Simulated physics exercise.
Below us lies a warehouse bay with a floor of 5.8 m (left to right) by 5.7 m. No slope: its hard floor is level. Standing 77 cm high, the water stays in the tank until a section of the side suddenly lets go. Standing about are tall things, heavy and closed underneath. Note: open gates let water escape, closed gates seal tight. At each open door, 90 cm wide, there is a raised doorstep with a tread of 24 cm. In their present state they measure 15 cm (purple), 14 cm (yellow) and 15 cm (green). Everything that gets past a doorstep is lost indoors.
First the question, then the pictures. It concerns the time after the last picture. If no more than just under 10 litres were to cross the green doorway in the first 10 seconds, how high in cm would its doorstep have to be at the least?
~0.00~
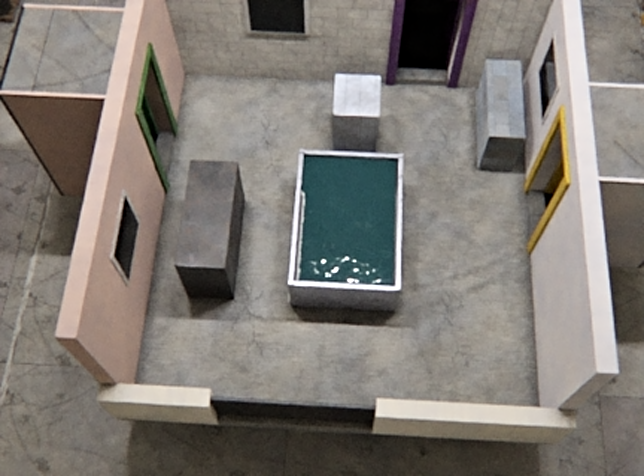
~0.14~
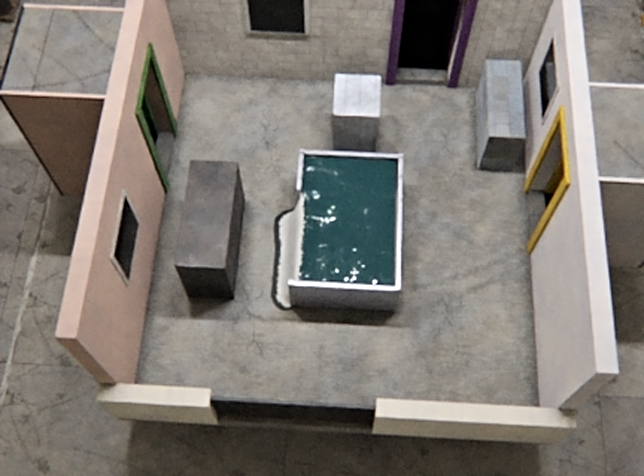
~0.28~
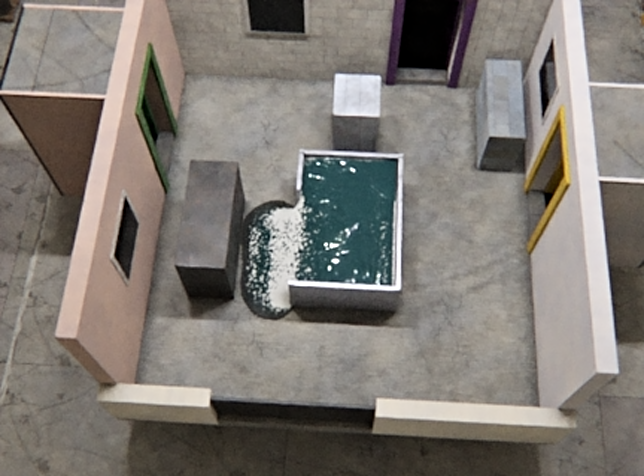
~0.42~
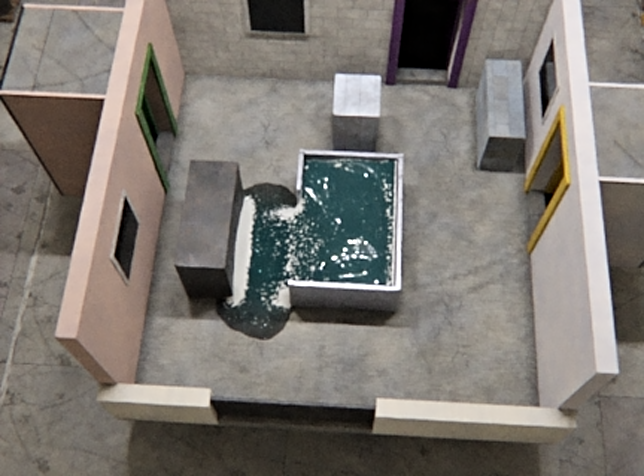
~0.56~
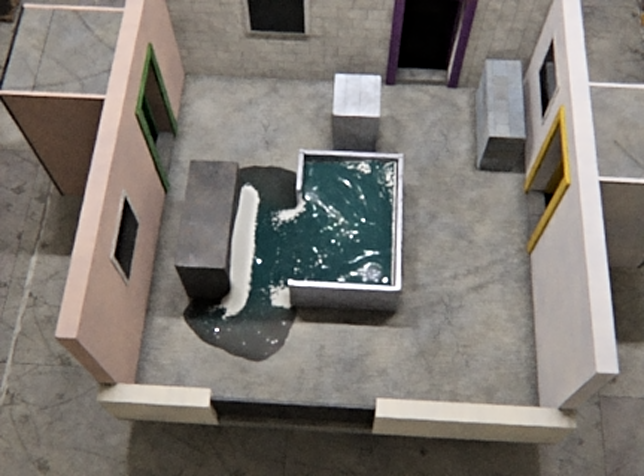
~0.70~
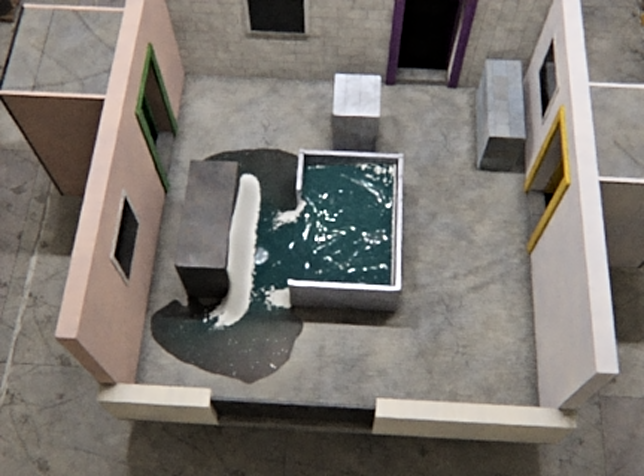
It would need to be about 17 cm high.
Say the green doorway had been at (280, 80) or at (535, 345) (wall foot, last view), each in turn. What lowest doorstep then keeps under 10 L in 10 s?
First place around 19 cm, second around 7.5 cm.
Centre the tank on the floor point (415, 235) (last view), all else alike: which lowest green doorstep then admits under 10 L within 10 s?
About 18 cm.
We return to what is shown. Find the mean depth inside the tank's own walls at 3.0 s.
On average, around 22 cm.
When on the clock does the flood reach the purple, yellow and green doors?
The purple door at 2.2 seconds, the yellow door at 4.5 seconds, the green door at 1.2 seconds.
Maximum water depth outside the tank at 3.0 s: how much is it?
Roughly 26 cm.
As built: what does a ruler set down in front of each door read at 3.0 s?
Before purple it's 4 cm, before yellow 0 cm, before green 4 cm.
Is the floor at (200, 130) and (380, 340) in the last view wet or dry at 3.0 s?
Spot one: Awash, spot two: Awash.
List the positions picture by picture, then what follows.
The tank at (348, 220) is whole and still, 77 cm deep; the green door at (159, 127) is dry, in the first frame.
The front is at (279, 228), 0.3 m from the gap at (298, 250); 0.4 m2 of floor is wet, 77 cm left at the back, in the second frame.
The gap is at (298, 251), the front 0.8 m out at (247, 236); the back of the tank holds 73 cm, in the third frame.
The gap is at (298, 252), the front 1.1 m out at (223, 311); the back of the tank holds 67 cm, in the fourth frame.
The gap is at (298, 252), the front 1.6 m out at (190, 317); the back of the tank holds 66 cm, in the fifth frame.
Water pours out at (298, 252) and has run 2.1 m, to (159, 335); about 7 cm deep outside, 61 cm at the back; 0.7 m in a straight line remain to the green door at (159, 127), in the sixth frame.
After 1.4 s water covers 35 % of the floor, deepest (50 cm) near (248, 265); 4 cm at the green door, 0 litres in over its 15 cm doorstep.
After 3.0 s water covers 65 % of the floor, deepest (26 cm) near (133, 398); 4 cm at the green door, 0 litres in over its 15 cm doorstep.
After 10.0 s water covers 100 % of the floor, deepest (16 cm) near (539, 421); 9 cm at the green door, 15 litres in over its 15 cm doorstep.
At the green door as built, the water arrived by 1.3 s and peaked near 20 cm at 3.6 s.
Run again over the same 10 s with other heights there, 17 litres in over 14.5 cm, 4 litres over 19.5 cm. The limit of 10 litres is kept from about 17 cm up.
